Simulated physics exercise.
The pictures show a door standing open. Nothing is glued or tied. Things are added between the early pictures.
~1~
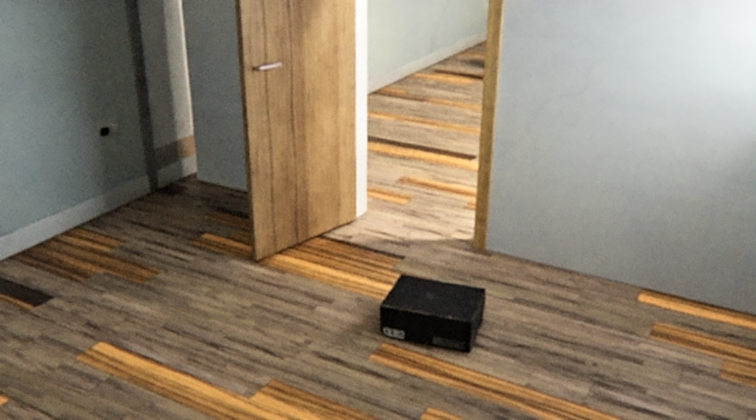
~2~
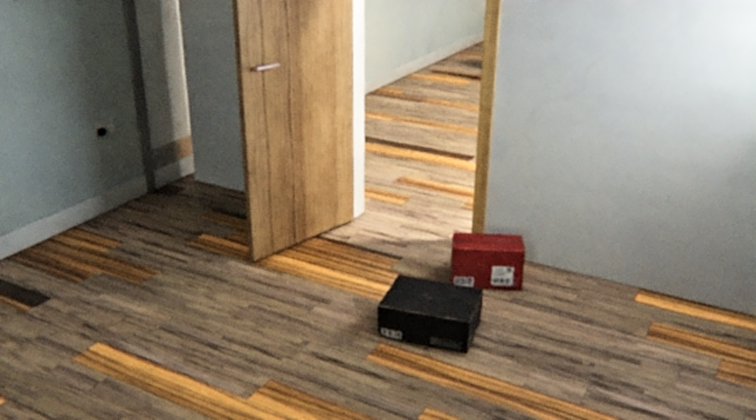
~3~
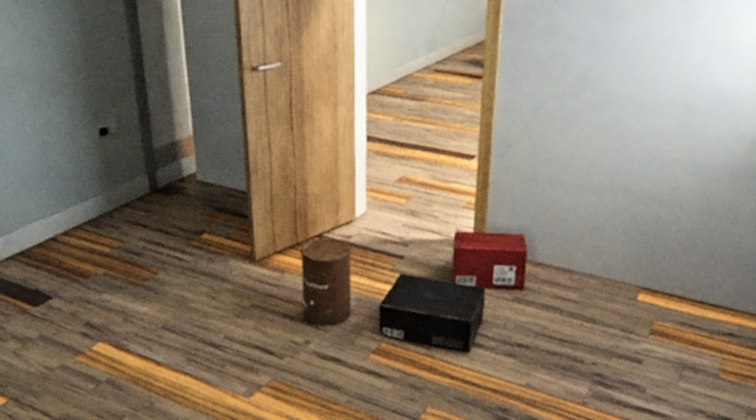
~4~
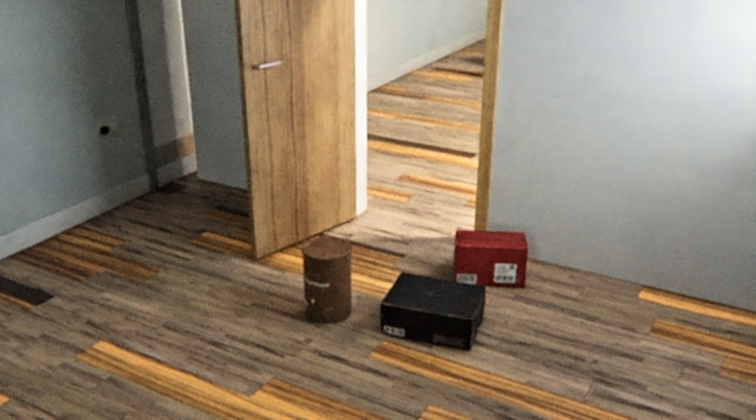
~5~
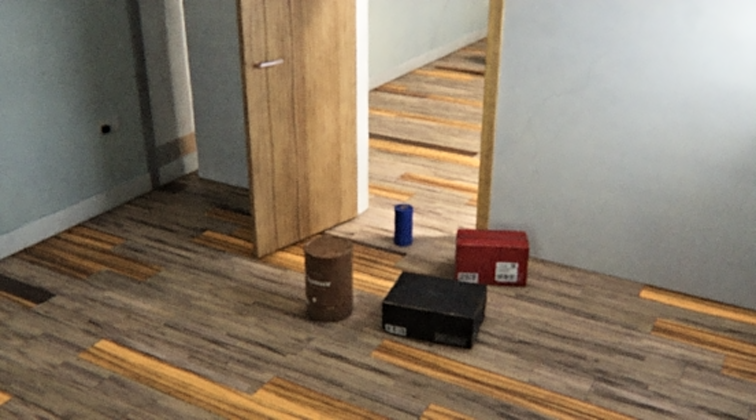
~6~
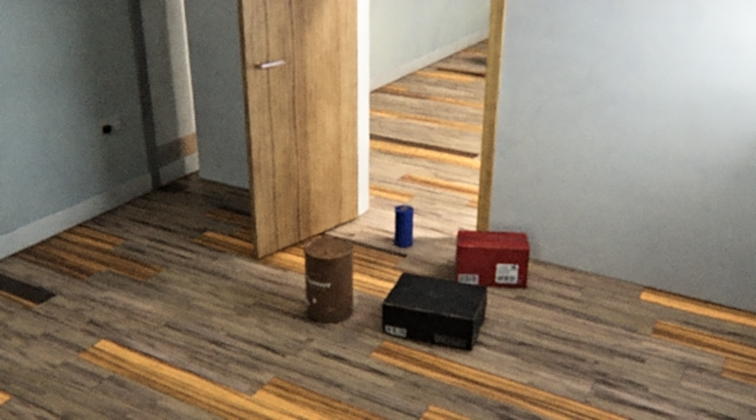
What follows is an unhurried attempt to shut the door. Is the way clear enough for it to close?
As it turns out, it reaches the frame.
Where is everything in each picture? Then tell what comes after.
The first frame shows door wide open and still.
The second frame shows door wide open and still; red parcel (487, 261).
The third frame shows door wide open and still; black box (433, 312); red parcel (488, 260).
The fourth frame shows door wide open and still; brown pail (328, 280); black box (434, 310).
The fifth frame shows door wide open and still; red parcel (491, 257); brown pail (329, 279).
The sixth frame shows door wide open and still; blue roll (404, 226); black box (435, 310).
Then, 1.40 s on from there, door 60° open.
Then, 2.40 s on from there, door 20° open; blue roll shifted about its own width near (417, 222).
In the end, door 0° open; moved from the start, blue roll; the other 3 unmoved. At the end, from the last picture's camera, blue roll near (434, 213).
